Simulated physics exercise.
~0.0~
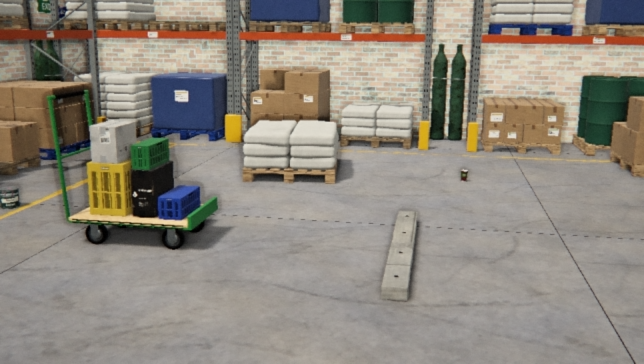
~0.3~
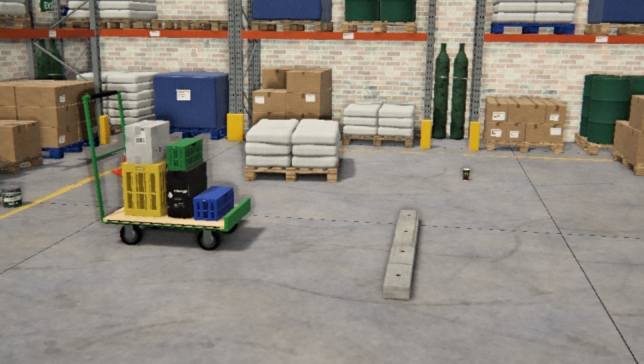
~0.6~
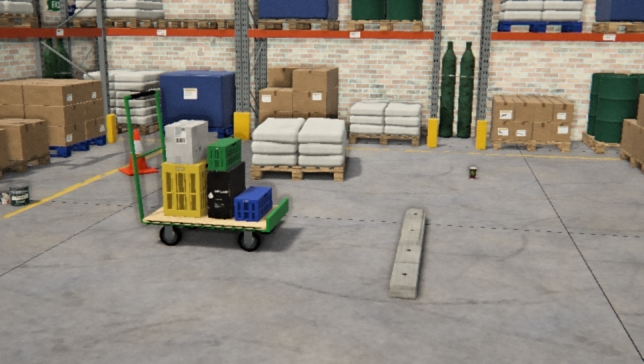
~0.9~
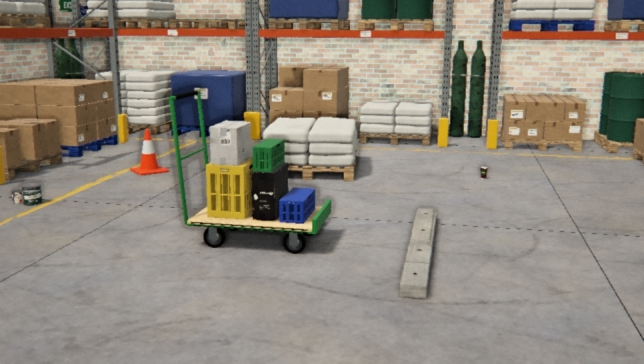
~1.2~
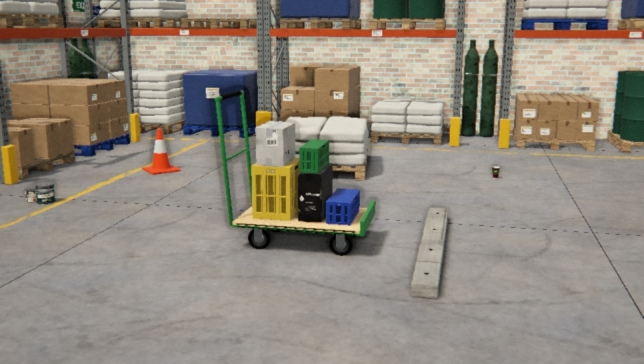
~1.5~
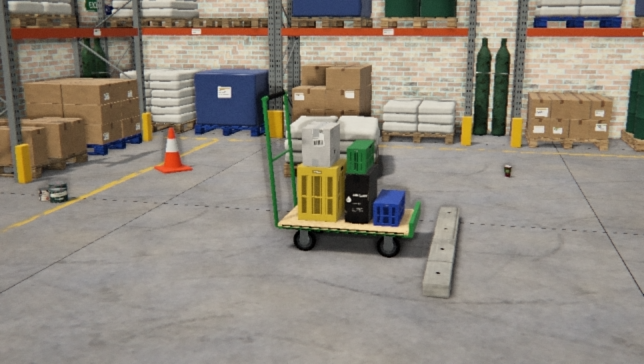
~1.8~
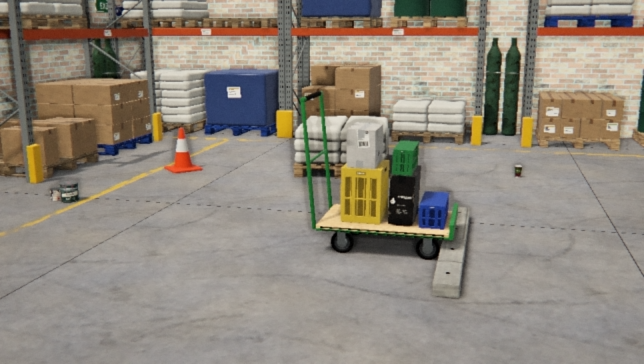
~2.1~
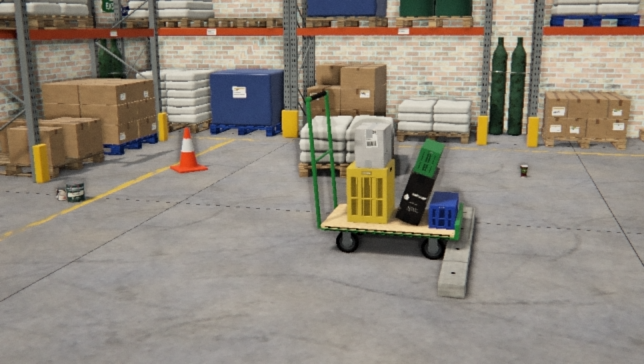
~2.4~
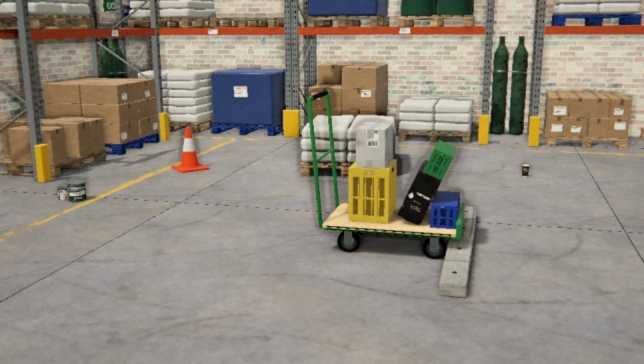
A loaded trolley rolls right, stops against a low kerb, and two stacked containers tip rightward.
